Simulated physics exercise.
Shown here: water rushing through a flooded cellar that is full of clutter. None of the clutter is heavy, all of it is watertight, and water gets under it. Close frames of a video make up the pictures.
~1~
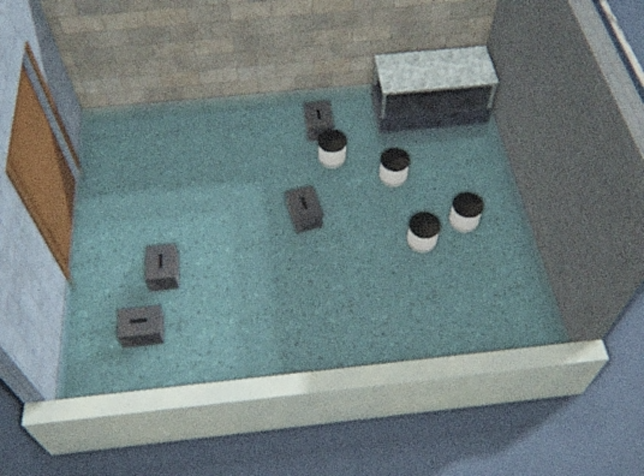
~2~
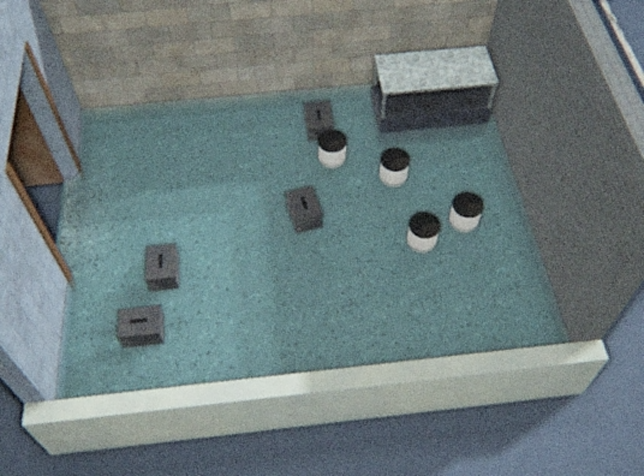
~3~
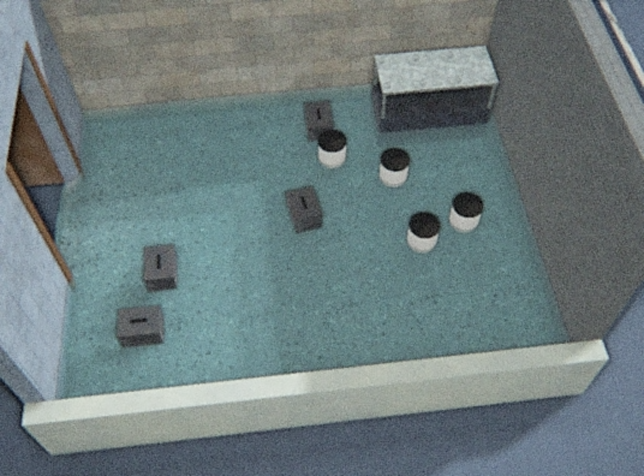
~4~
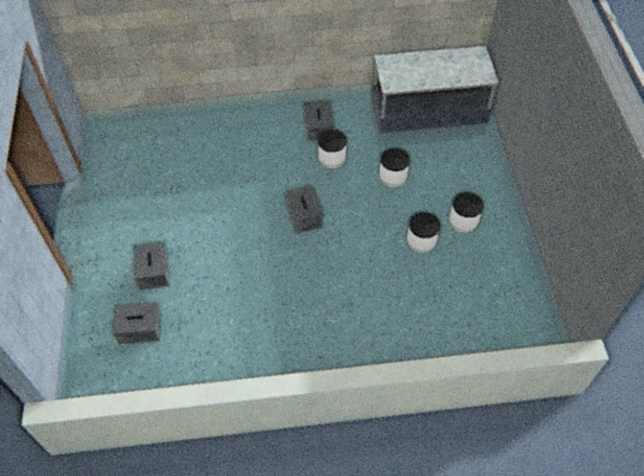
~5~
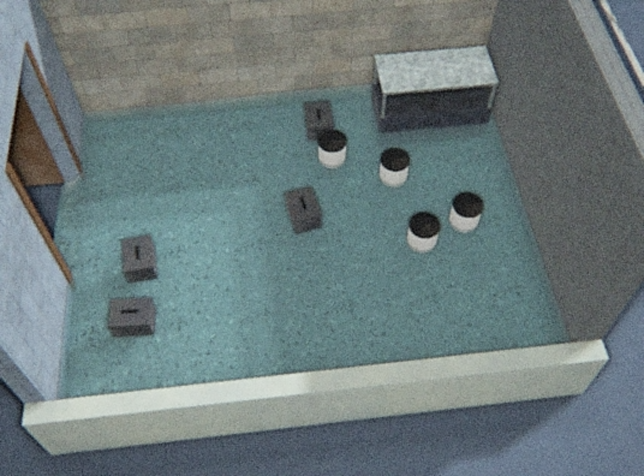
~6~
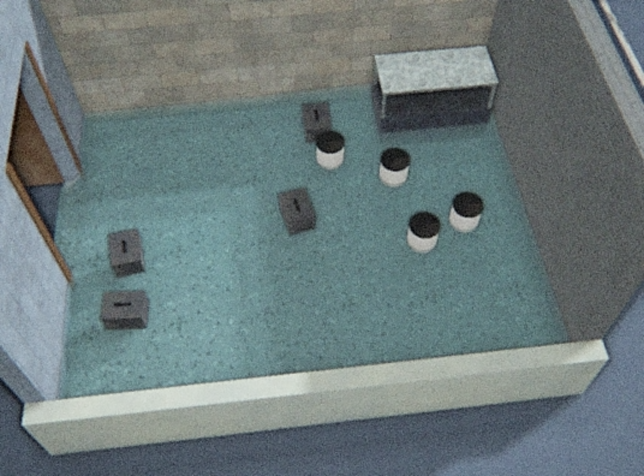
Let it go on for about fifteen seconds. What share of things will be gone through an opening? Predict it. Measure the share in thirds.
Center third.
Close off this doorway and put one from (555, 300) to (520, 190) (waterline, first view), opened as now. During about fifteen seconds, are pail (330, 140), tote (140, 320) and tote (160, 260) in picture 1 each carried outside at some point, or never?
Same order as asked: Exits, never leaves, never leaves.
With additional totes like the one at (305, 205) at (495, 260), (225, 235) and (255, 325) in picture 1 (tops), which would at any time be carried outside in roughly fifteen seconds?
In that order: Inside, out, out.
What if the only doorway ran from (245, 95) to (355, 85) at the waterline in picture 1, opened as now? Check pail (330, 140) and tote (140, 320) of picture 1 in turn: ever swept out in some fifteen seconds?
In that order: Escapes, never escapes.
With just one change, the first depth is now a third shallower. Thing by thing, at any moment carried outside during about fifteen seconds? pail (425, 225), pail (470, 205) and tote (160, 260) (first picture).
Object by object: Trapped; trapped; carried off.
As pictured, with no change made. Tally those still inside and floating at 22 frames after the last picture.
I make it 5.
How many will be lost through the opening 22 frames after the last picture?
Total: 3.
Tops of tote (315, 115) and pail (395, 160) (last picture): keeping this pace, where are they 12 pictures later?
At about (232, 124) and (326, 159).
A moment on, 0 of 8 are out; 8 afloat.
Next, 2 of 8 are out; 6 afloat.
Later, 3 of 8 are out; 5 afloat.
In the end, 5 of 8 are out; 3 afloat.
